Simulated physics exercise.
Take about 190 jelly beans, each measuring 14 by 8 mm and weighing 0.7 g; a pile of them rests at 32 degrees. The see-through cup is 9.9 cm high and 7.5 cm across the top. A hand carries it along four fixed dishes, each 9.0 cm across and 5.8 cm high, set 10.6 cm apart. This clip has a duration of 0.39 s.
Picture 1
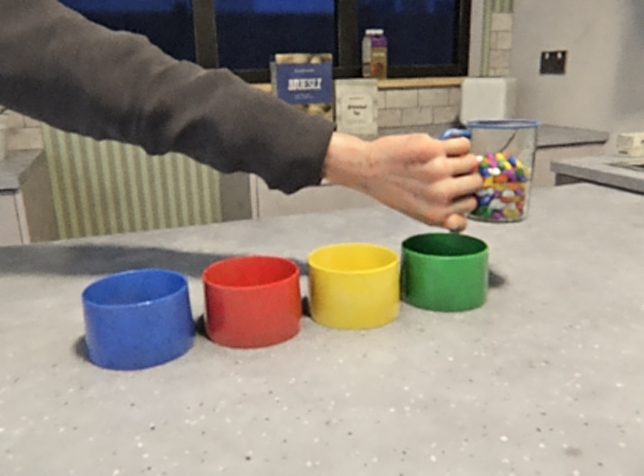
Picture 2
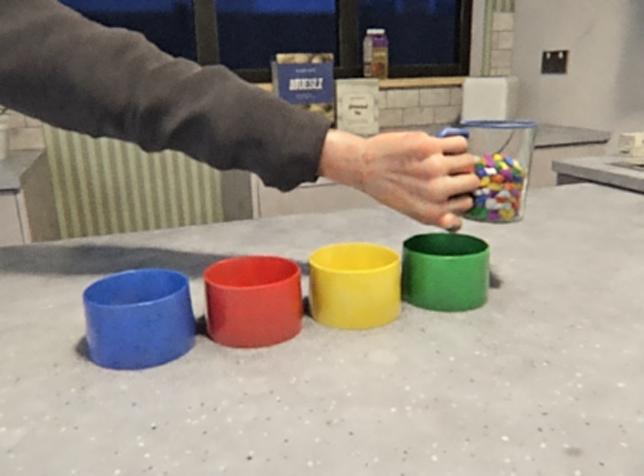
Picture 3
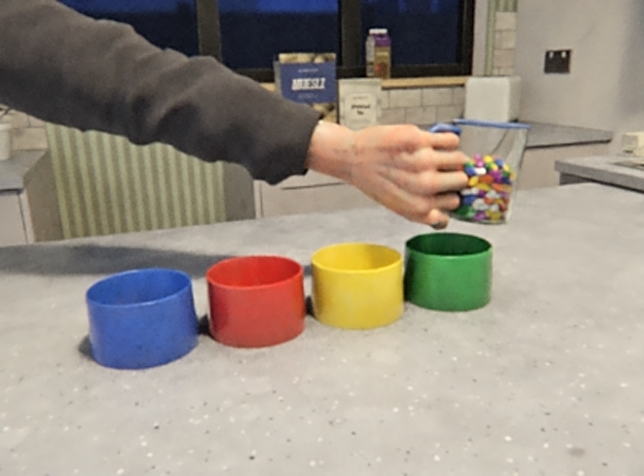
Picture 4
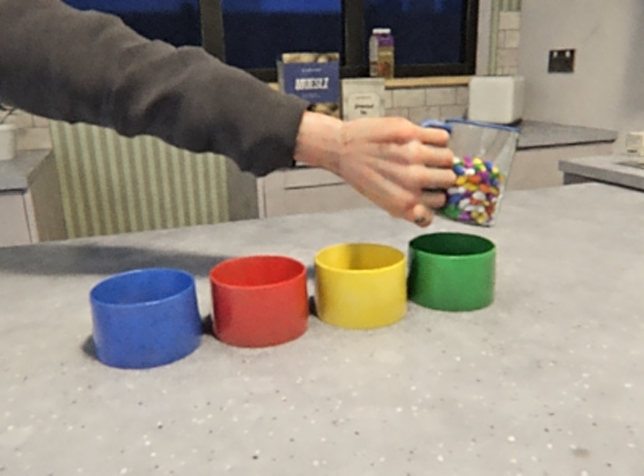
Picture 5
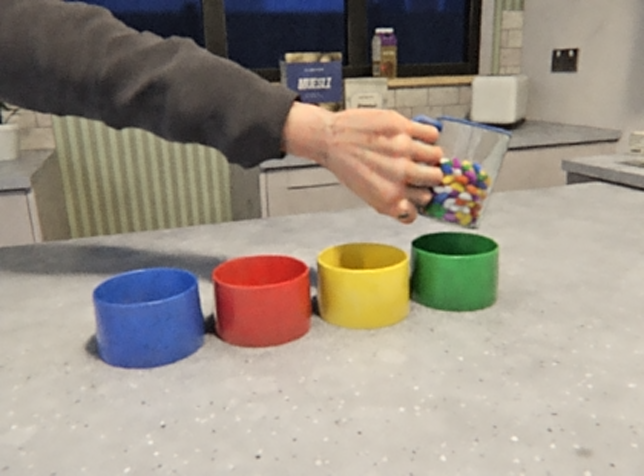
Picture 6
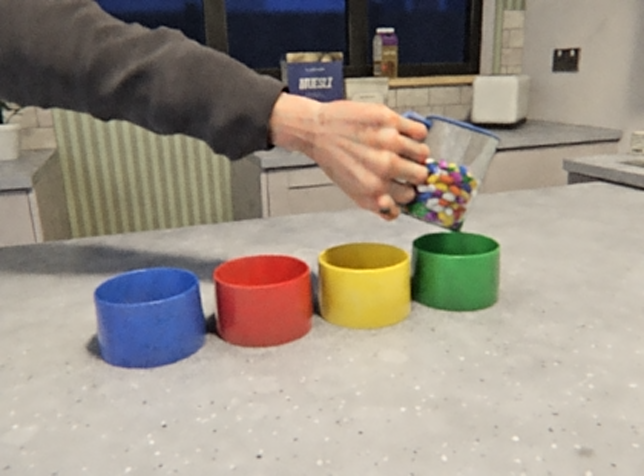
Hand holding a clear cup of colourful sweets moving slightly left and gradually tilting above a green dish on a kitchen counter.
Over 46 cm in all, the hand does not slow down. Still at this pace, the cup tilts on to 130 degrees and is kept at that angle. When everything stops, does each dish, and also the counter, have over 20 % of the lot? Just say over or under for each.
Going through them: Red dish comes out under, blue dish comes out over, green dish comes out under, yellow dish comes out under, counter comes out over.
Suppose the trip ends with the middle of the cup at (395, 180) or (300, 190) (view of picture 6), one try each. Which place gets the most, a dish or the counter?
The biggest share goes to green first, then to yellow.
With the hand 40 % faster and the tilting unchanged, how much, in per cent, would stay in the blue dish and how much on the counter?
Blue: 80; counter: 20.
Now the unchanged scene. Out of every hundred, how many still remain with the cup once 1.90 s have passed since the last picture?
Around 0 in a hundred.
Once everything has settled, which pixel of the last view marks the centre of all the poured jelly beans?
About (141, 333).
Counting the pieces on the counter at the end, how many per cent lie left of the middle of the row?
Roughly 100 per cent of them.
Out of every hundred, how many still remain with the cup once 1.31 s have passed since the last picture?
My estimate is about 95 per cent.
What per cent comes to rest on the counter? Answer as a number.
About 30 percent.
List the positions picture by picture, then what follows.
Cup at (497, 170), tilt 0 degrees, lip at (530, 122), moved 0.0 cm; middle of the pieces at (494, 189); green dish at (444, 245); yellow dish at (353, 257); red dish at (251, 271); blue dish at (136, 287), in the first picture.
Cup at (494, 171), tilt 2 degrees, lip at (528, 123), moved 0.6 cm; middle of the pieces at (491, 189), in the second picture.
Cup at (484, 172), tilt 6 degrees, lip at (520, 126), moved 2.2 cm; middle of the pieces at (479, 190), in the third picture.
Cup at (472, 173), tilt 11 degrees, lip at (512, 130), moved 4.0 cm; middle of the pieces at (466, 191), in the fourth picture.
Cup at (460, 174), tilt 16 degrees, lip at (503, 134), moved 5.8 cm; middle of the pieces at (453, 192), in the fifth picture.
Cup at (446, 175), tilt 21 degrees, lip at (492, 139), moved 7.6 cm; middle of the pieces at (437, 193); green dish at (455, 244); yellow dish at (364, 256); red dish at (262, 270); blue dish at (148, 286), in the sixth picture.
Then, 0.78 s after the last picture, tilt 72 degrees; cup holds 100 %.
Then, 1.31 s after the last picture, tilt 106 degrees; cup holds 95 %.
Then, 1.90 s after the last picture, tilt 130 degrees; cup holds 0 %, red 5 %, blue 70 %.
In the end, red 5 %, blue 70 %, green 0 %, yellow 0 %, counter 30 %.
